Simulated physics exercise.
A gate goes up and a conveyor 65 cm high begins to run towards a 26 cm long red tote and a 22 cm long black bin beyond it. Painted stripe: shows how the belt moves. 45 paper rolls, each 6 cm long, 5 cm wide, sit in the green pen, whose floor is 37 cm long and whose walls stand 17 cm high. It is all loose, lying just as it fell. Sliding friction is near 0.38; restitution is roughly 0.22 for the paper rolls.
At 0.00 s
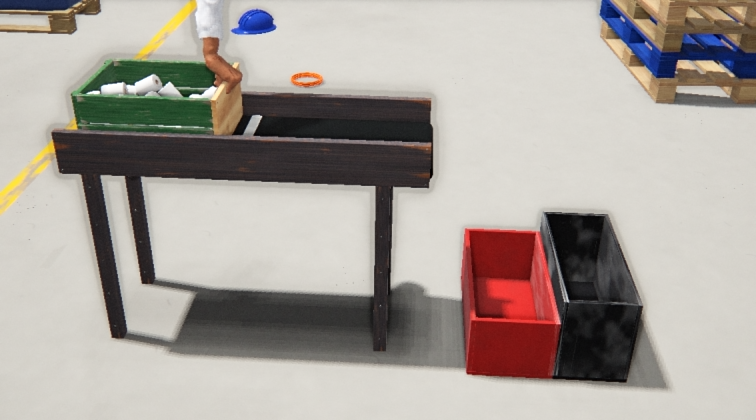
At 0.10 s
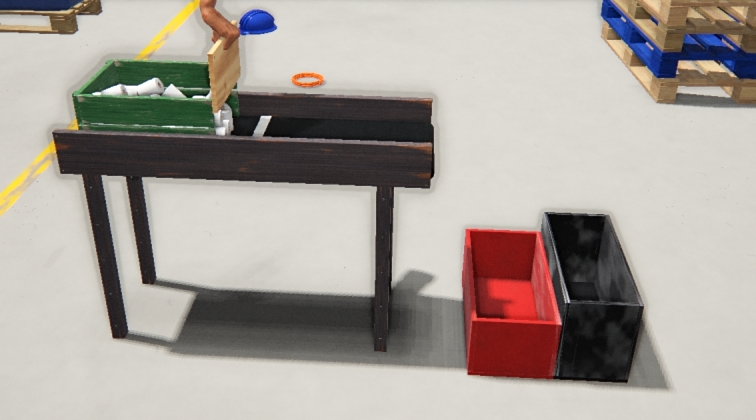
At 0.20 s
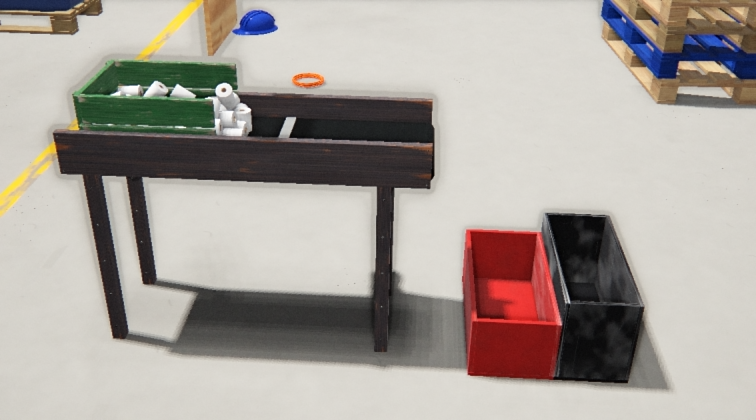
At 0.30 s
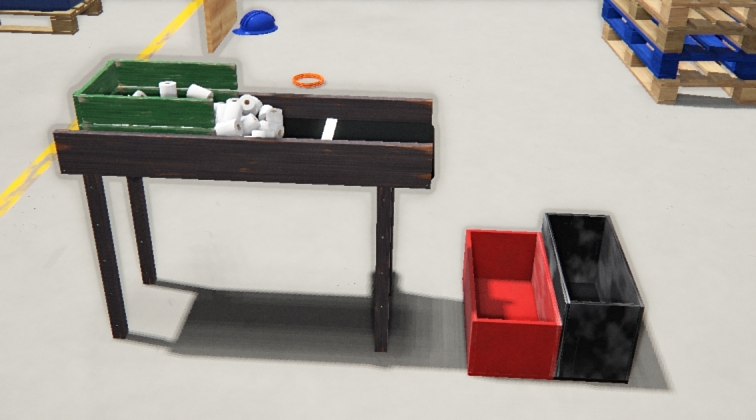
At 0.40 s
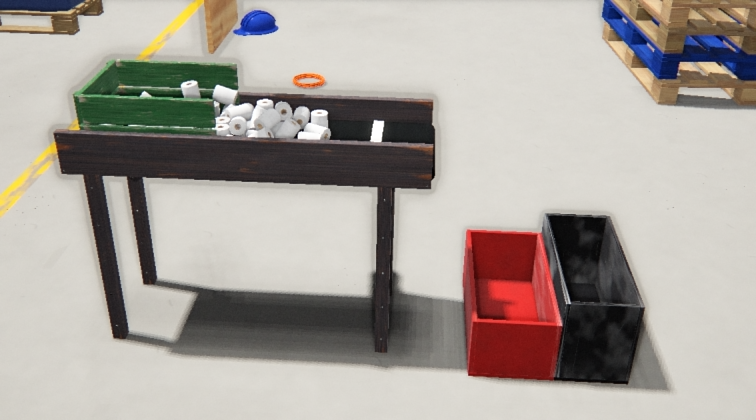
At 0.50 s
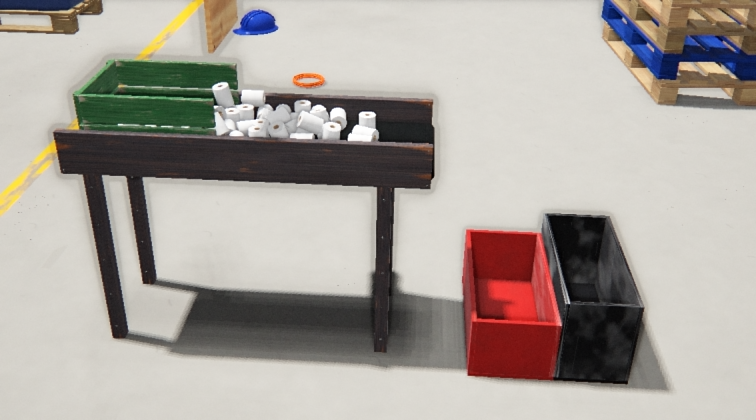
In this clip, a hand lifts a wooden gate from the end of a green pen on a dark raised conveyor, and loose white rolls ride the belt rightward, spreading along it, while red and black containers stand empty below.
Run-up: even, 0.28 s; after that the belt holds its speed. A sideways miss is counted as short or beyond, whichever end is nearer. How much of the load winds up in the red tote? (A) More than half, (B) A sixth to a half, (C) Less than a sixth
A sixth to a half (B).
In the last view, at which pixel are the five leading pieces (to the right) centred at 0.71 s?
About (457, 144).
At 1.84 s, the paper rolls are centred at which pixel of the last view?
Look near pixel (563, 314).
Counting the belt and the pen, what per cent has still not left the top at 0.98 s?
Some 30 per cent.
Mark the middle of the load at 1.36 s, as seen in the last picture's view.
(569, 296).
After 0.71 s, 5 still in the green pen, 36 on the belt and 4 in the air.
After 0.98 s, 1 in the black bin, 13 on the belt and 31 in the air.
After 1.36 s, 7 in the red tote, 23 in the black bin, 2 on the belt, 1 on the ground beyond the black bin and 12 in the air.
When it is over (at 1.84 s), 15 in the red tote, 28 in the black bin and 2 on the ground beyond the black bin. Asked share, 15 of 45, 33 per cent.
